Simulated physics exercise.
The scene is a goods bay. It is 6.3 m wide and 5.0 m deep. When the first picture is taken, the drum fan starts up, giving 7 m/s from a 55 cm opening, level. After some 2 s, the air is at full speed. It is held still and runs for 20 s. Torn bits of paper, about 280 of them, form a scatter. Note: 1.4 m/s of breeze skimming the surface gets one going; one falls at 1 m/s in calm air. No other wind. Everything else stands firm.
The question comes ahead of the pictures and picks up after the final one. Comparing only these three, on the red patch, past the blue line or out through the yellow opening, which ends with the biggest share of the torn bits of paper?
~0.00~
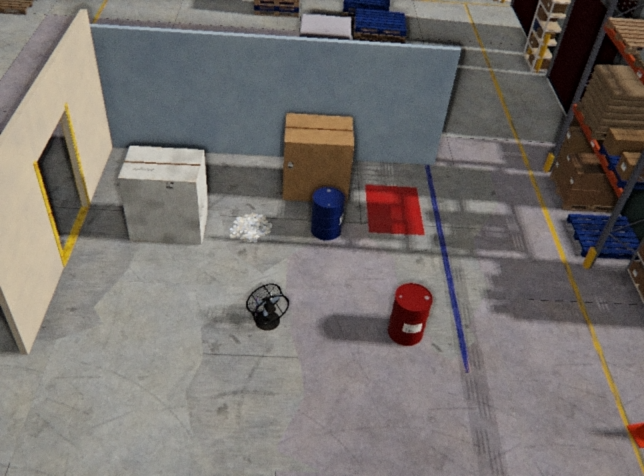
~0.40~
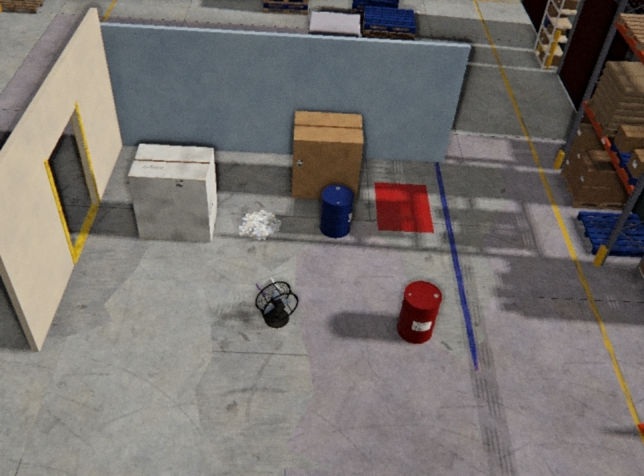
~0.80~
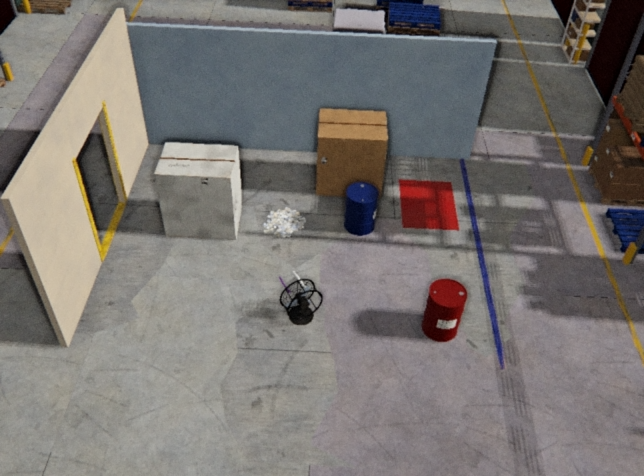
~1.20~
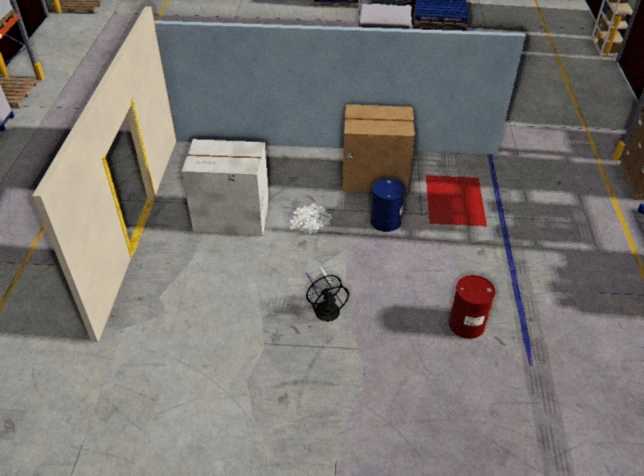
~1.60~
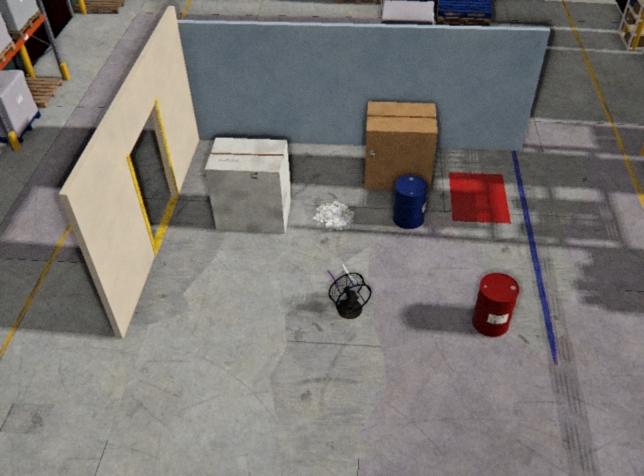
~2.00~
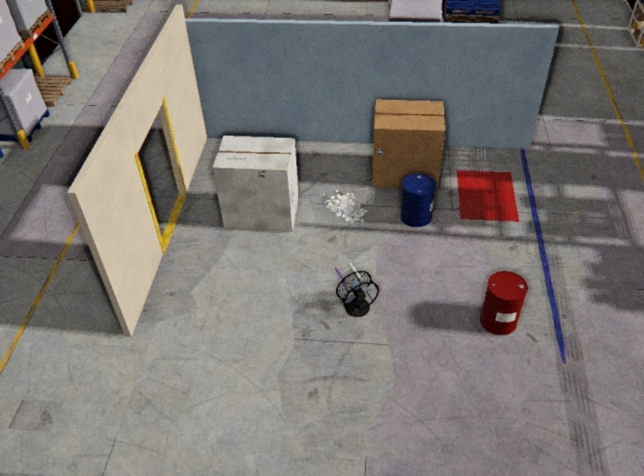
The biggest share goes to the blue one.
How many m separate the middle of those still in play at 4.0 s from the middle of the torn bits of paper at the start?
The centre ends up some 1.2 m from the start.
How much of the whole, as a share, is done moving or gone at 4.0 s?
My guess would be around 10 %.
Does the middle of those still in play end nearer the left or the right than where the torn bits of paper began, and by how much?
Net drift: Rightward, close to 0.4 m.
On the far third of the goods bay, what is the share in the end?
Roughly 40 in a hundred.
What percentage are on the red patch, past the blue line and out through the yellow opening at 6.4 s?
0 % red, 0 % blue, 0 % yellow.
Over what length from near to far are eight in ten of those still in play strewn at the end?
Spread: Approx. 2.0 m.
After 4.0 s, 91 % are on the move or not yet settled, 0 % are past the blue line, 0 % on the red patch and 0 % out through the yellow opening; the middle of those still in play is near (357, 175).
After 6.4 s, 88 % are on the move or not yet settled, 0 % are past the blue line, 0 % on the red patch and 0 % out through the yellow opening; the middle of those still in play is near (364, 158).
After 11.0 s, 79 % are on the move or not yet settled, 21 % are past the blue line, 0 % on the red patch and 0 % out through the yellow opening; the middle of those still in play is near (370, 154).
After 20.0 s, at the end, 32 % are past the blue line, 0 % on the red patch and 0 % out through the yellow opening; the middle of those still in play is near (361, 167).
